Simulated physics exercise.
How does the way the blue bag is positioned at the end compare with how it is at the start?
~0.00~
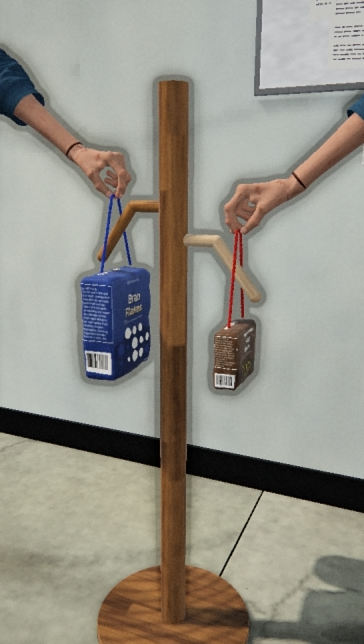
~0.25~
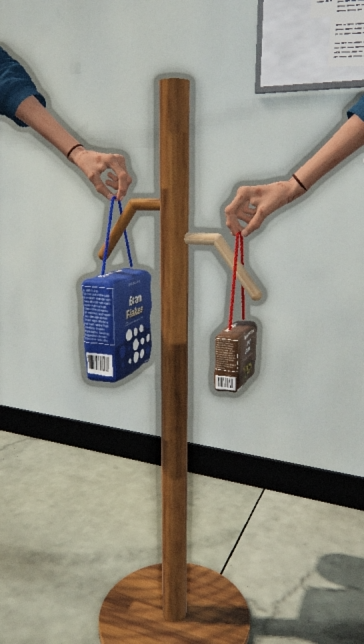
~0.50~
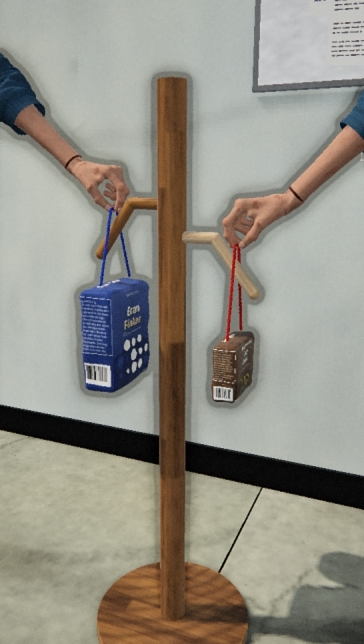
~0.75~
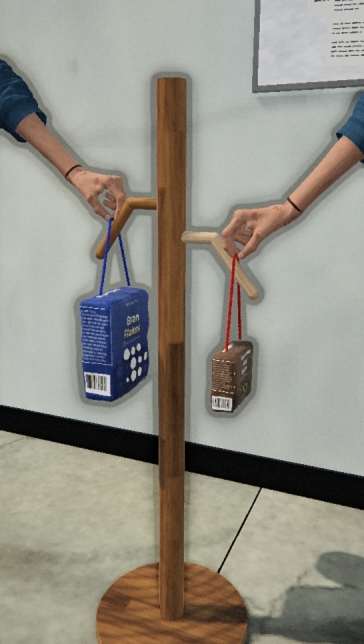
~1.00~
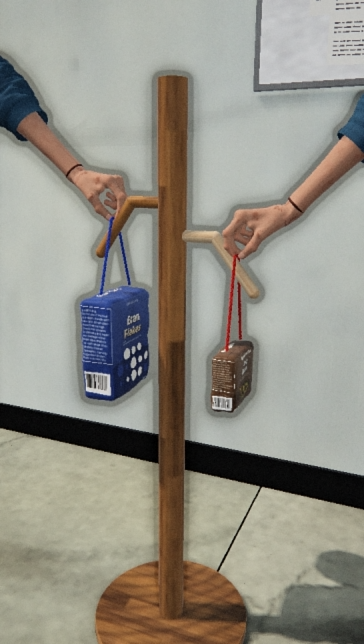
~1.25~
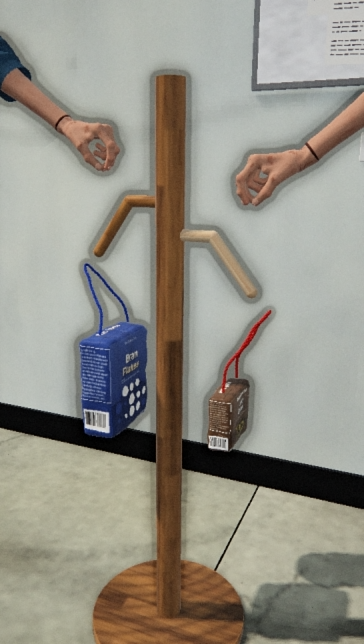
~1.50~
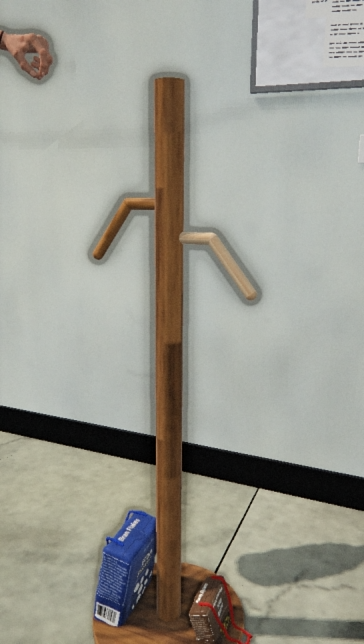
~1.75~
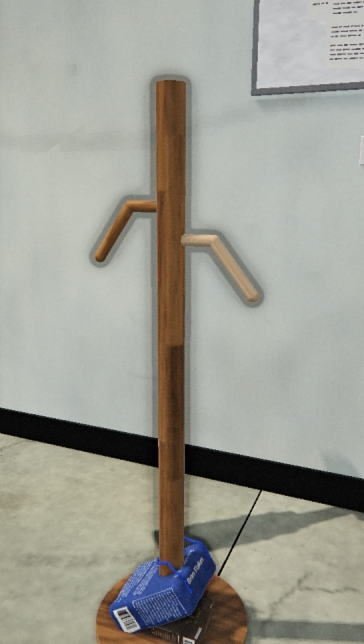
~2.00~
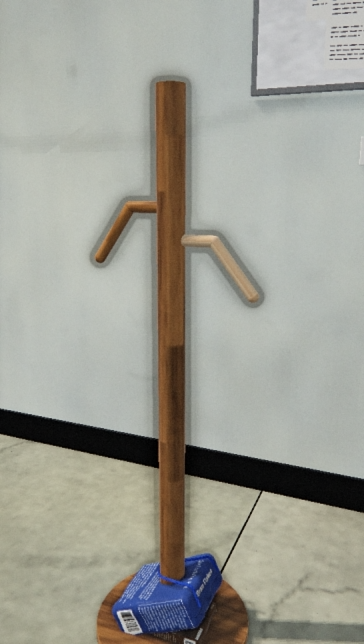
At the start the blue bag hangs upright from its cord, and at the end it lies on its side at the foot of the stand.
